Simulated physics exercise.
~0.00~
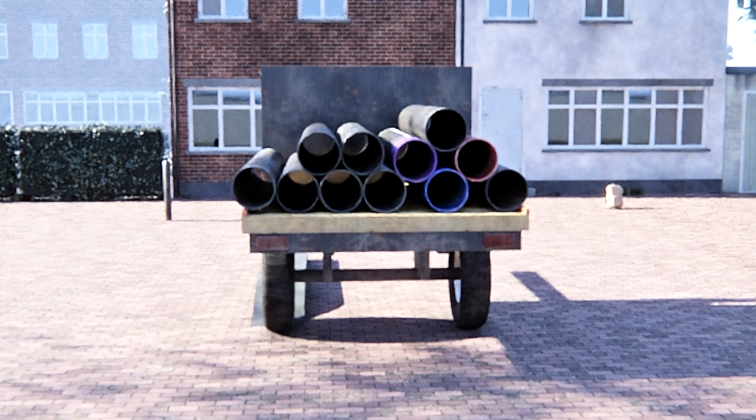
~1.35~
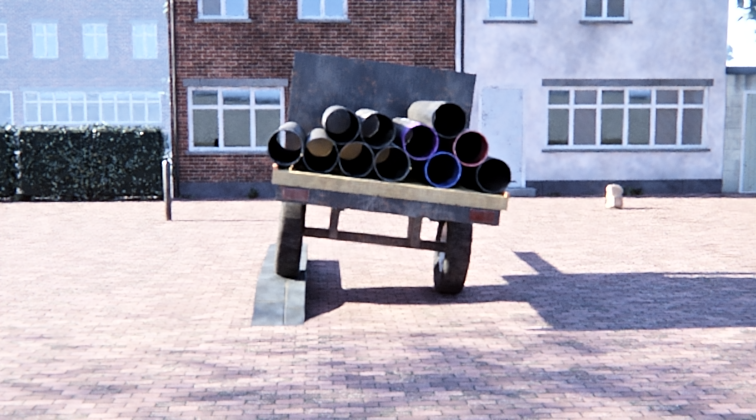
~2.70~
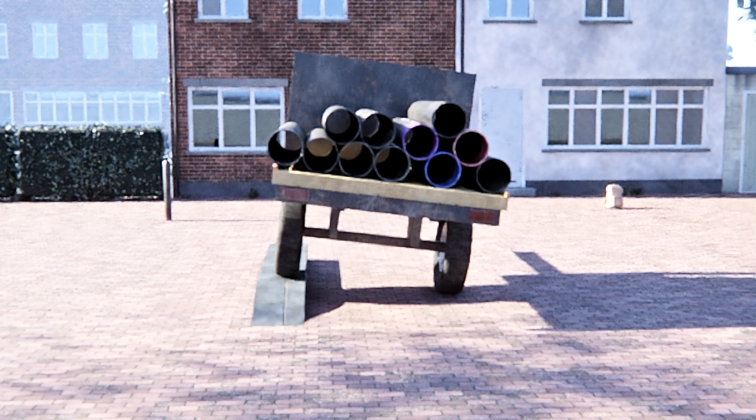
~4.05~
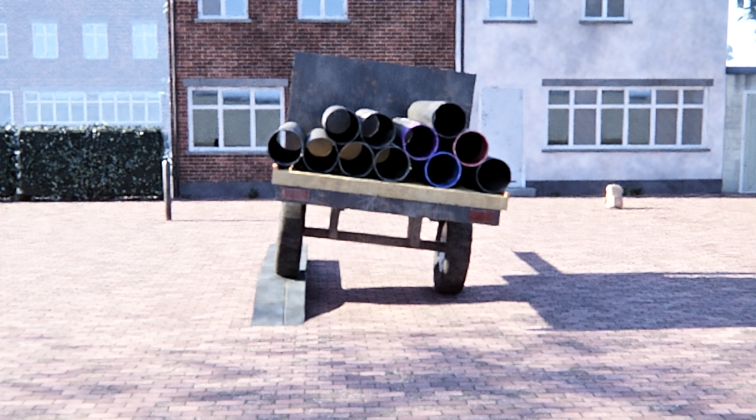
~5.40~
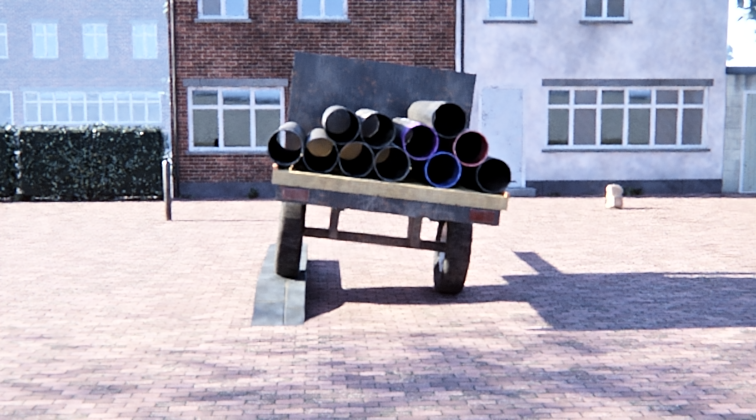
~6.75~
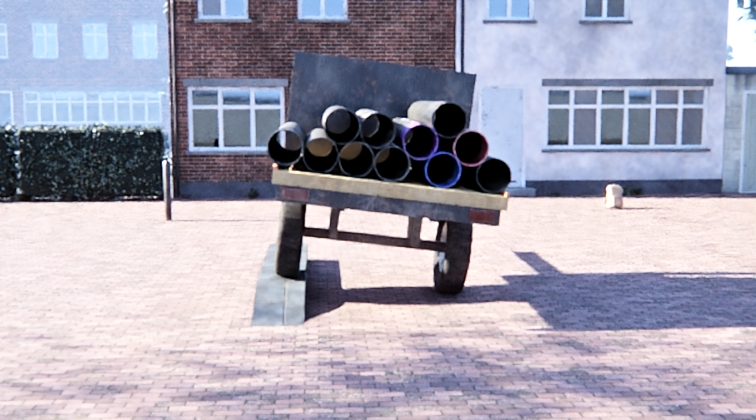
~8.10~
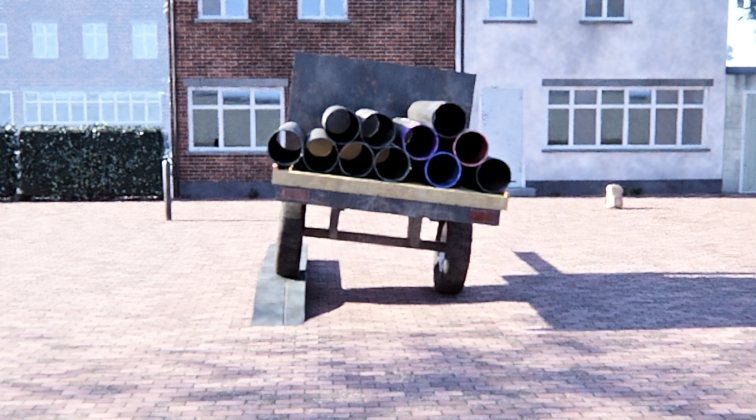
On a brick-paved street in front of houses, a flat trailer stacked with dark pipes, some edged purple, blue and red, rolled away and rode up a ramp-like kerb with its left wheel, then stopped leaning to the right with every pipe still aboard.
